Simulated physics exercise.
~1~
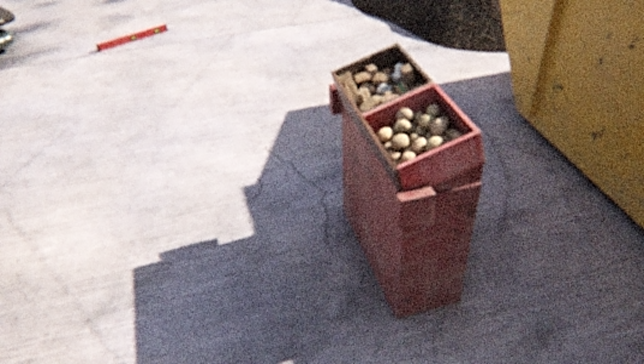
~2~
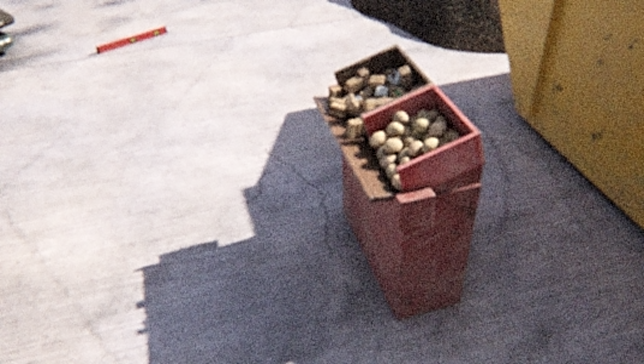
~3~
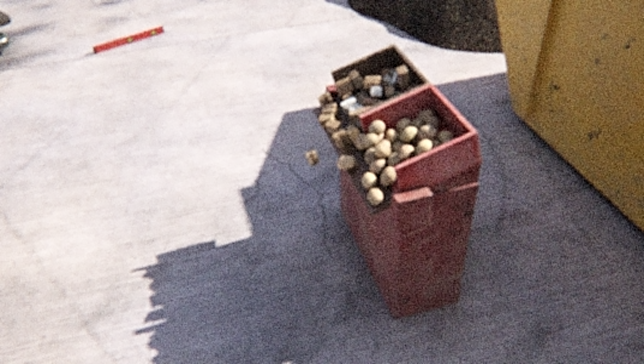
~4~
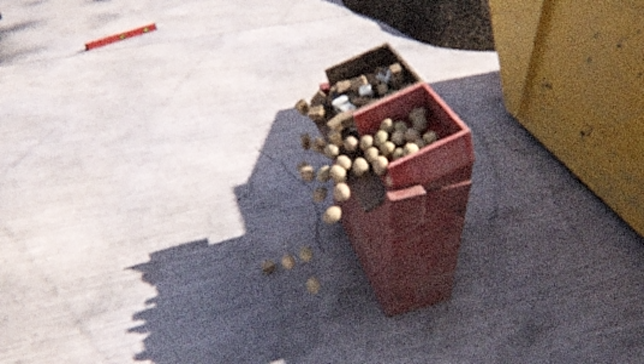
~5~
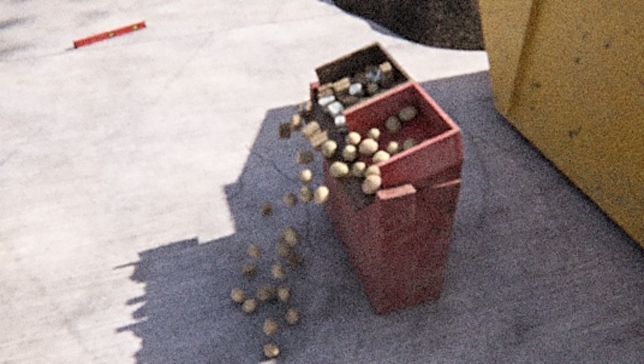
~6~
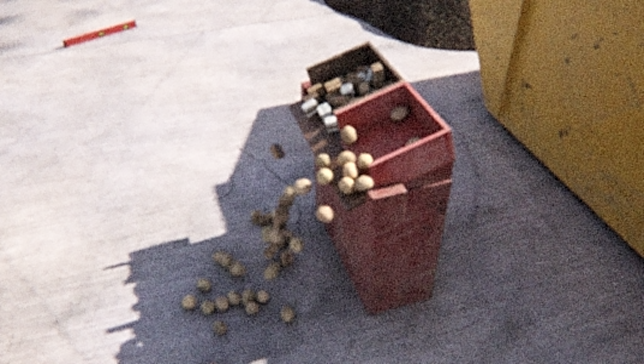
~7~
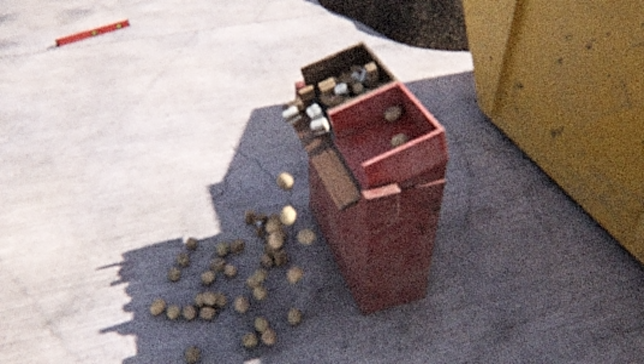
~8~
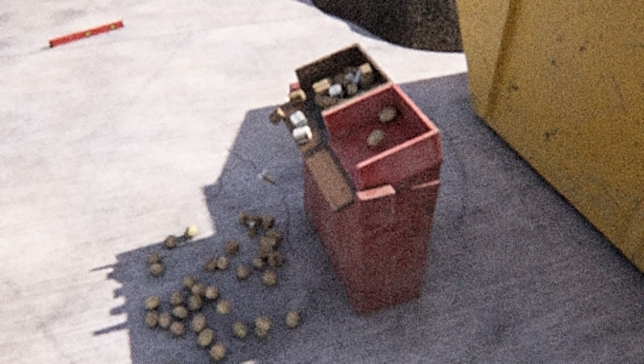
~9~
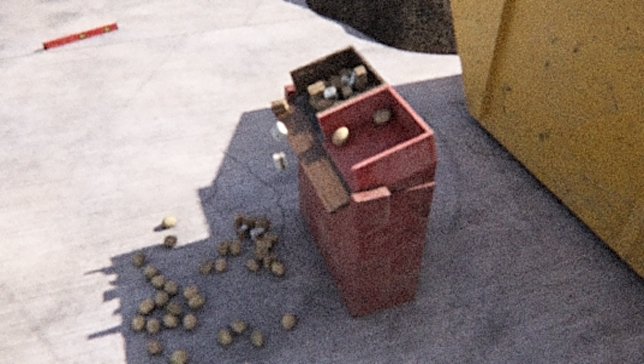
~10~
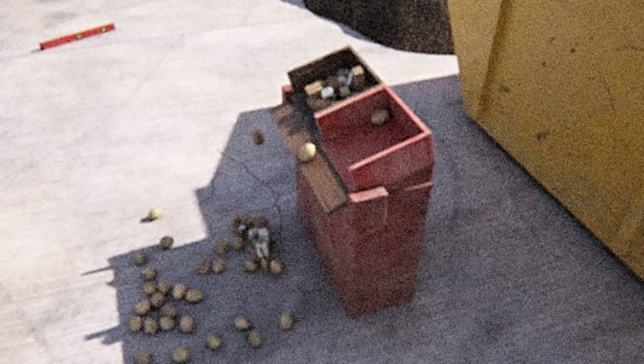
The flap on the front of two sloping chutes dropped open, and potatoes poured from the red one onto the ground at the left while little parcels tumbled from the black one, leaving the red chute nearly empty and the black one still partly filled.
